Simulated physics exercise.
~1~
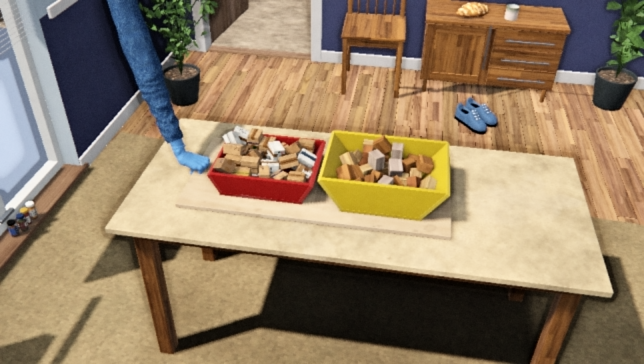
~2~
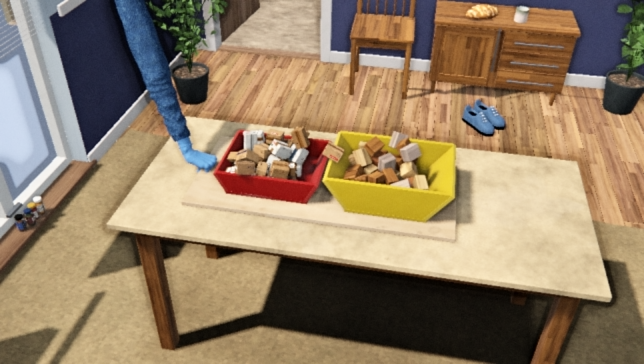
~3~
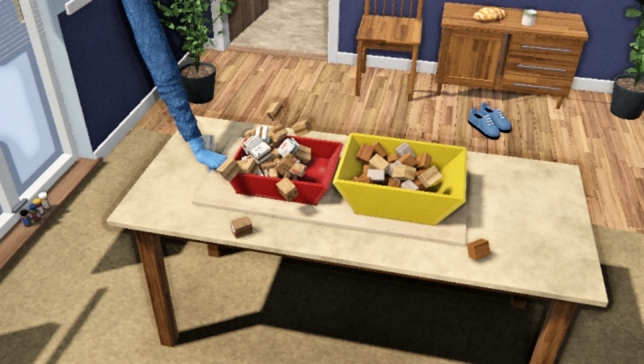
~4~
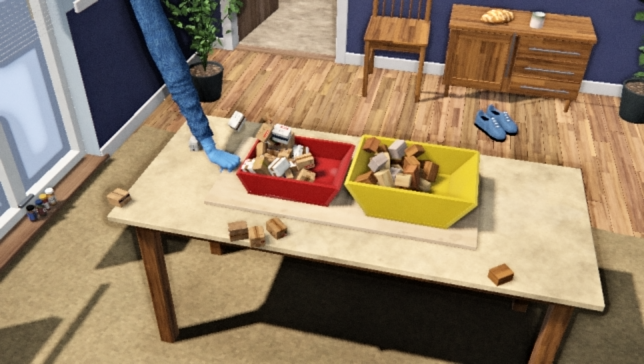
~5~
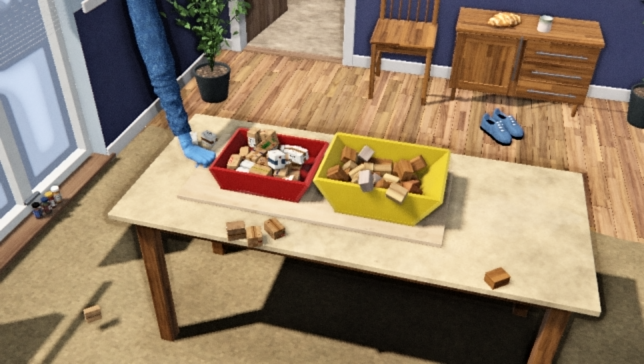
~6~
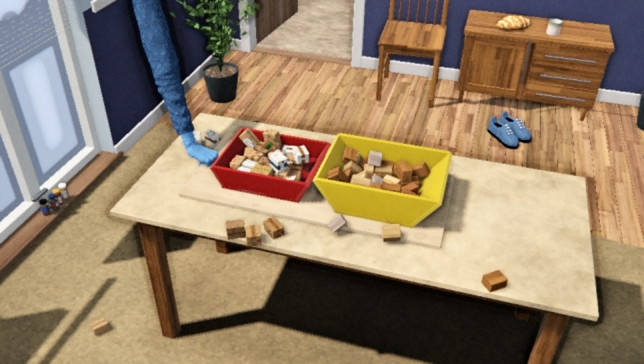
In a sunlit room with dark blue walls and a wooden floor, seen from above at an angle, a pale-topped table stands on a brown rug. A red basket on the left and a yellow one on the right sit on a thin board, both heaped with small blocks, while a blue arm reaches down to the left. The baskets slide right, and pieces jump from the red one and scatter on the tabletop. They shift back left, and more blocks drop in front of the yellow basket. Finally both stand still, partly full, with blocks strewn across the table and one on the rug.
